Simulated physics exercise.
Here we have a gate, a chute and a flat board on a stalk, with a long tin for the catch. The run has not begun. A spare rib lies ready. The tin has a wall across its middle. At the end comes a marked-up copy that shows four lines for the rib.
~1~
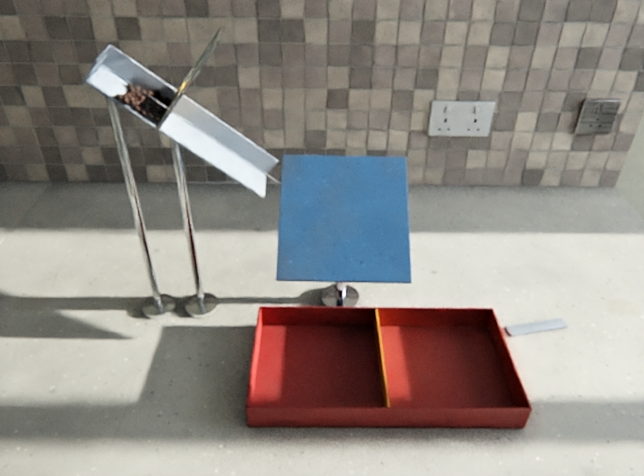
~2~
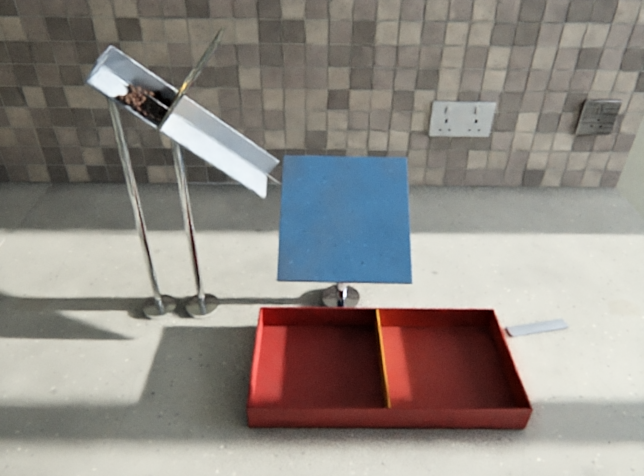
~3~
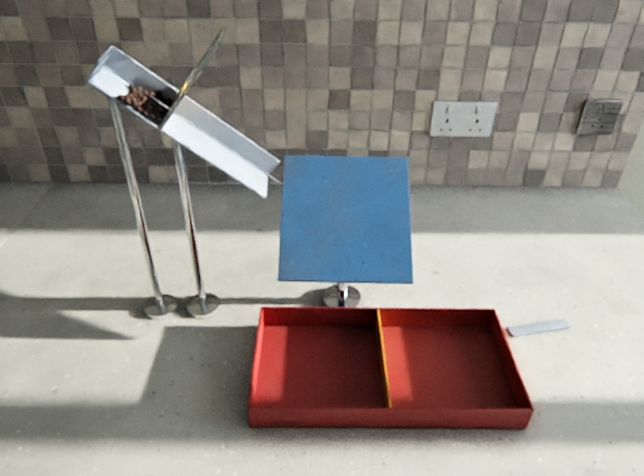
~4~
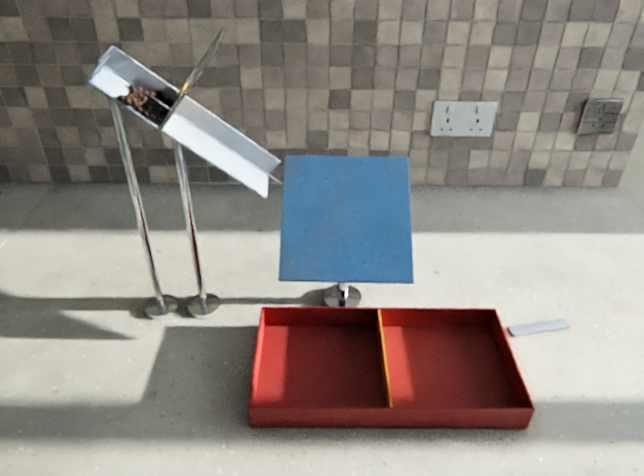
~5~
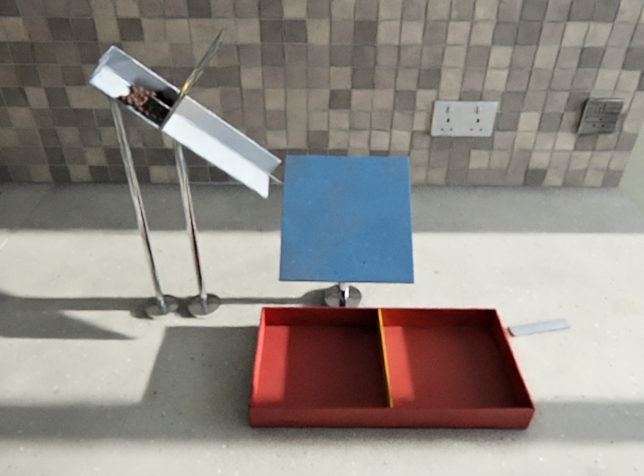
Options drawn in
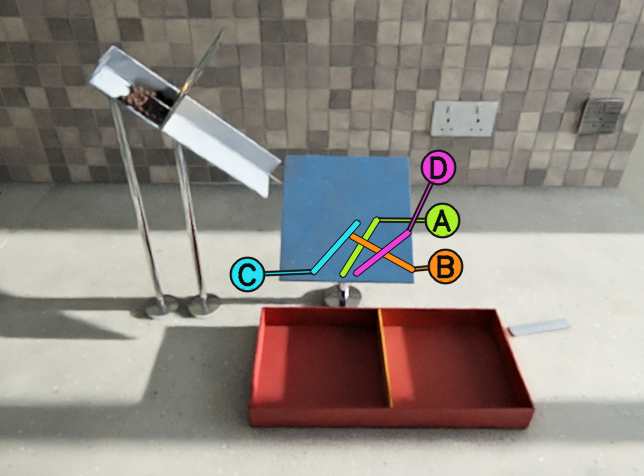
Nothing moves except for a barely perceptible shift of the view, which looks slightly down on a pale speckled worktop before a wall of grey and beige mosaic tiles. At left, a sloping white chute on two metal stalks holds small brown berries behind a shut gate. A tilted blue board stands mid-view behind a red tin with a yellow middle wall, a pale strip lying to its right.
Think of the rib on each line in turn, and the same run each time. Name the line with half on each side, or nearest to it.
B.
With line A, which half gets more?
Left.
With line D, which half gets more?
The left half.
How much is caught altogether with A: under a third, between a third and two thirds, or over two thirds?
Line A gives over two thirds.
On the marked copy, line A from (376, 219) to (342, 274); line B from (352, 236) to (412, 269); line C from (357, 223) to (313, 271); line D from (407, 232) to (356, 273).
For line A, of what is caught, nearly all in the left half, a small part in the right.
For line B, of what is caught, about half in the left half, about half in the right.
For line C, of what is caught, nearly all in the left half, a small part in the right.
For line D, of what is caught, most in the left half, a small part in the right.
